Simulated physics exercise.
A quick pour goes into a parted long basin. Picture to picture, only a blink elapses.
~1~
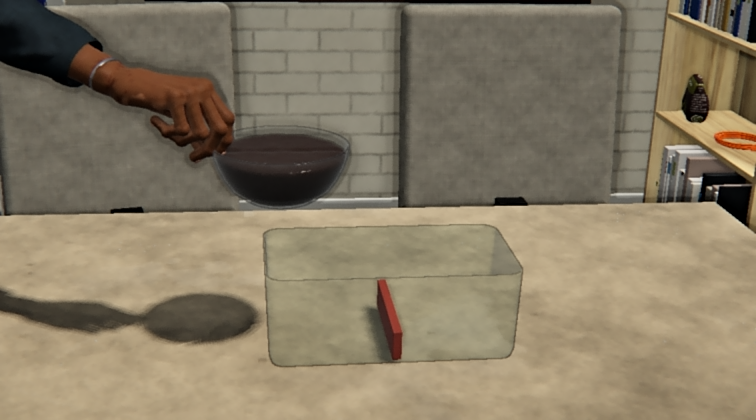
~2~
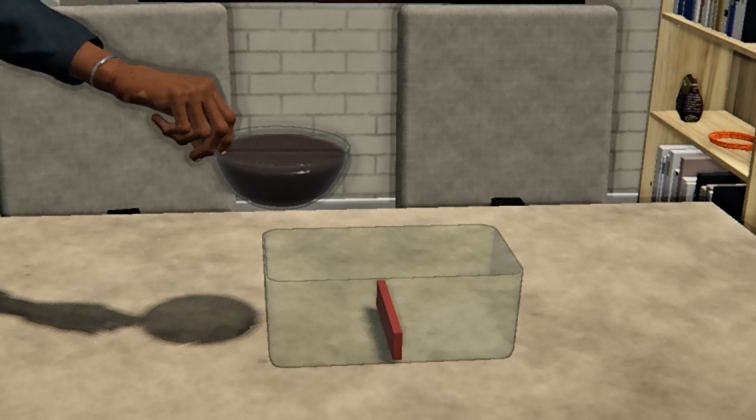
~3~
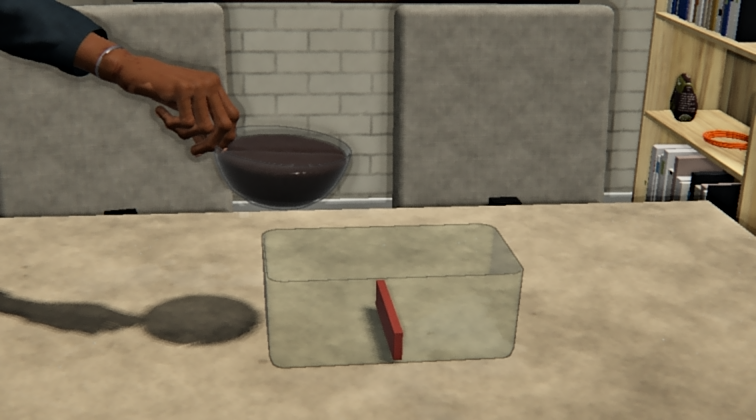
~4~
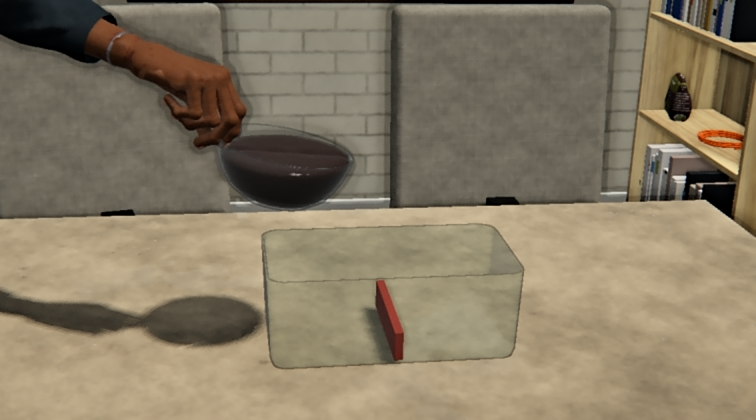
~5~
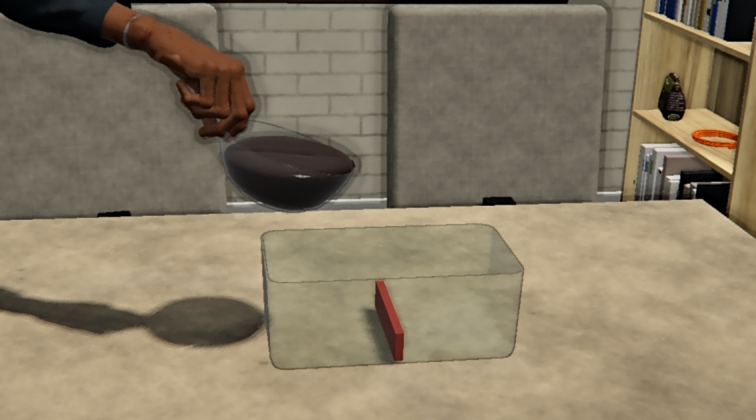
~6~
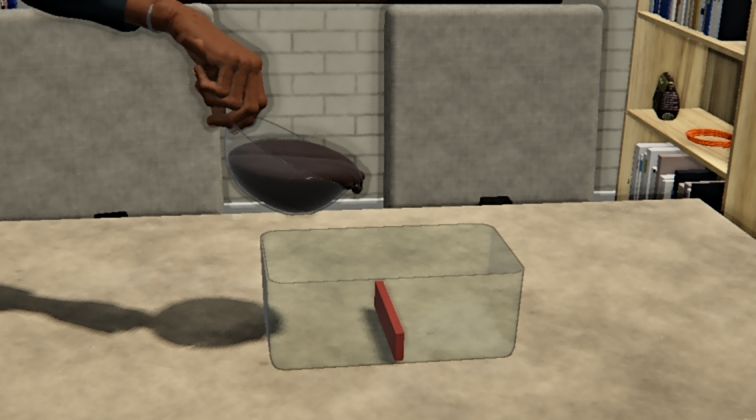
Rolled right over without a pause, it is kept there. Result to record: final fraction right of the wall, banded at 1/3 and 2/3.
The share right of the wall fails to exceed two thirds but reaches one third.
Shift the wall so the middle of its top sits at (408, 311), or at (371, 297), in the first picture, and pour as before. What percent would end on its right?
Near 30 % and 70 %.
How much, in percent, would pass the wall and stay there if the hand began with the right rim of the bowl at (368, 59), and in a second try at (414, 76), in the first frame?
Try one: 75 %; try two: 80 %.
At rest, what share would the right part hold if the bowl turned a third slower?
It comes to 60 per cent or so.
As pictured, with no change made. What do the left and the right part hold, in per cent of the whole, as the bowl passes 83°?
Left side 20 in a hundred, right side 40 in a hundred.
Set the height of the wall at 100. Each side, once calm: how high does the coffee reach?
Levels: Left around 50 per cent, right around 40 per cent.
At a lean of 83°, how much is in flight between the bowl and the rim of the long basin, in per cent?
About 25 per cent.
A moment on, the bowl is tipped on its side and 16 per cent is still to pour, 22 is left of the wall and 38 right of it.
Next, the bowl is tipped on its side and 0 per cent is still to pour, 50 is left of the wall and 48 right of it.
Then the bowl is tipped on its side and 0 per cent is still to pour, 52 is left of the wall and 47 right of it.
Later the bowl is tipped on its side and 0 per cent is still to pour, 52 is left of the wall and 48 right of it.
In the end 52 per cent lies left of the wall, 48 right of it and 1 outside.
